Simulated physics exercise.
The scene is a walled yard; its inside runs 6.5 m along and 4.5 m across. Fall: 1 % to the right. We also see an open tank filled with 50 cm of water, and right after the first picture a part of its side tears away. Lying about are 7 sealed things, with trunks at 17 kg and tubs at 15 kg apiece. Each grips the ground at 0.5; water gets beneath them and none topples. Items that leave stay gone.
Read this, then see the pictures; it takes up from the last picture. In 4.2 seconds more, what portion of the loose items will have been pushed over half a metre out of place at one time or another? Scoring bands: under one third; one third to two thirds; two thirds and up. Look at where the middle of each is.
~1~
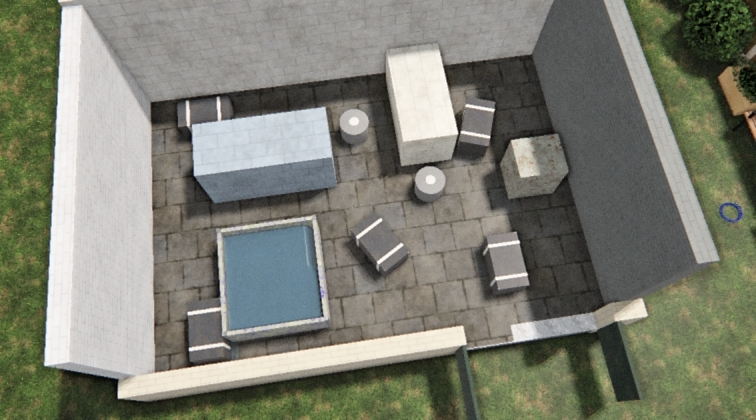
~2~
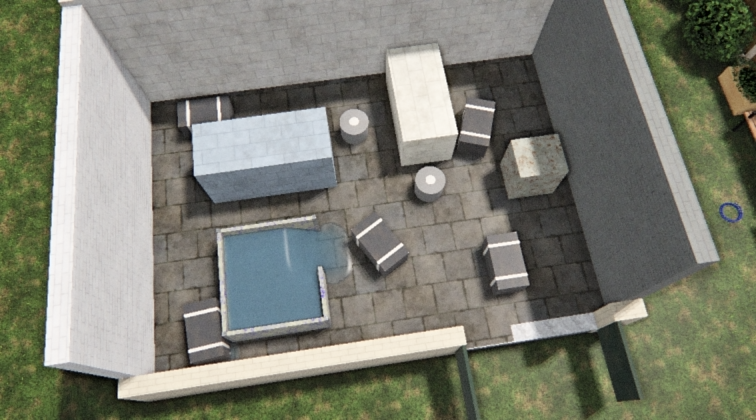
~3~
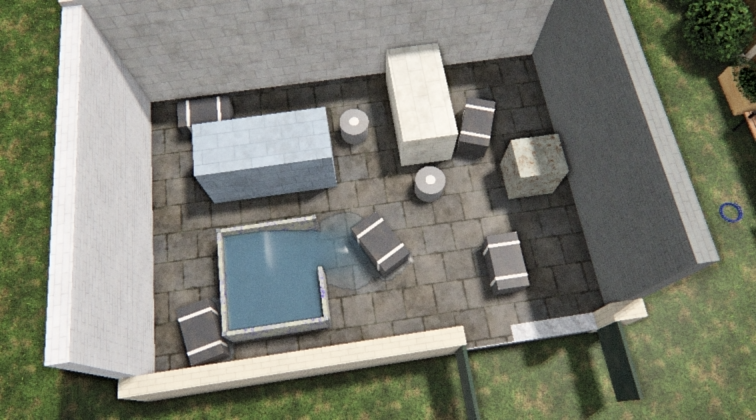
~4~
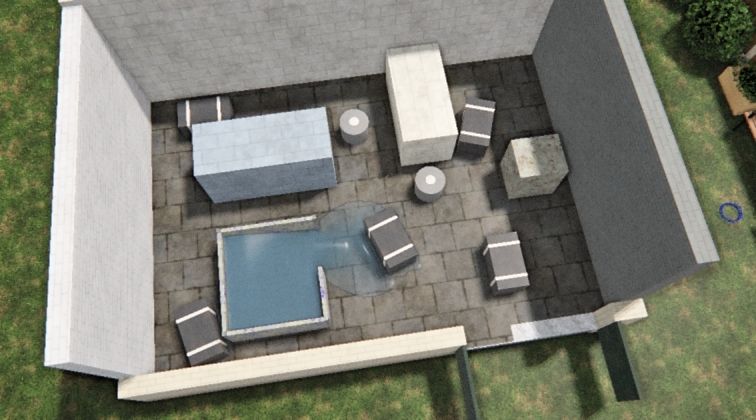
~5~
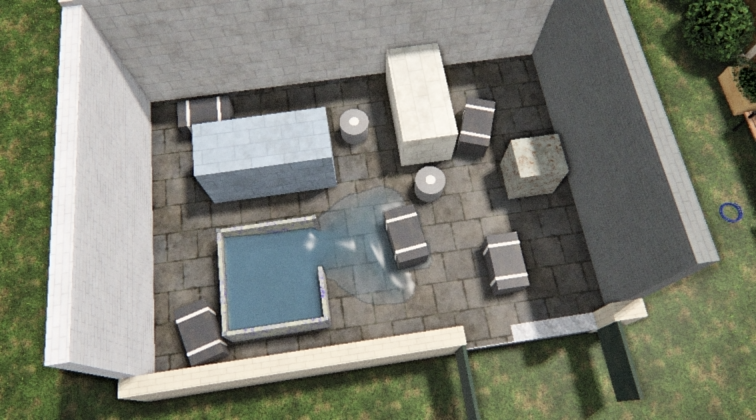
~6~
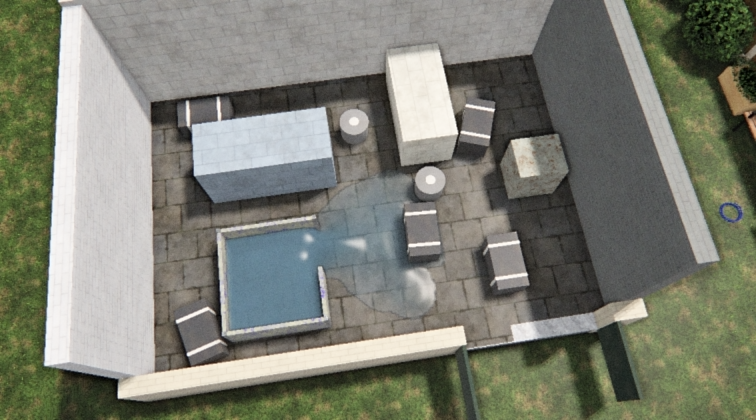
Band: One third to two thirds.
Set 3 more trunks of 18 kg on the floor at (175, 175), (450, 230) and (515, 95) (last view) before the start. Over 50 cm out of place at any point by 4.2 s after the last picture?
Result, in sequence: Below the mark / above the mark / below the mark.
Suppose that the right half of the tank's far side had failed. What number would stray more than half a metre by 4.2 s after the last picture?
Then 1 of them would.
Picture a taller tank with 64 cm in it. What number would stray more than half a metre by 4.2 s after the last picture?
It would come to 4 of them.
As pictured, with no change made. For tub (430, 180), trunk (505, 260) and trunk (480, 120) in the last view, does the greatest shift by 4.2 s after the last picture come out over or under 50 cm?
First exceeding it, second exceeding it, third falling below it.
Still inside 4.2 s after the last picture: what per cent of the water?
Still held: Near 84 %.
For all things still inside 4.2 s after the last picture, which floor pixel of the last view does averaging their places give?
Around (409, 199).
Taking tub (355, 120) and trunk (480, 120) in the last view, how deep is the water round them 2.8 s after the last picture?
Depth approx. 2 cm / 3 cm.
Then, 0.4 s after the last picture 1 of 7 are over 50 cm from their spots; 0 afloat.
Then, 1.5 s after the last picture 3 of 7 are over 50 cm from their spots; 2 afloat.
Then, 2.8 s after the last picture 3 of 7 are over 50 cm from their spots; 2 afloat.
Then, 4.2 s after the last picture 3 of 7 are over 50 cm from their spots, and 3 have been at some point; 2 afloat.
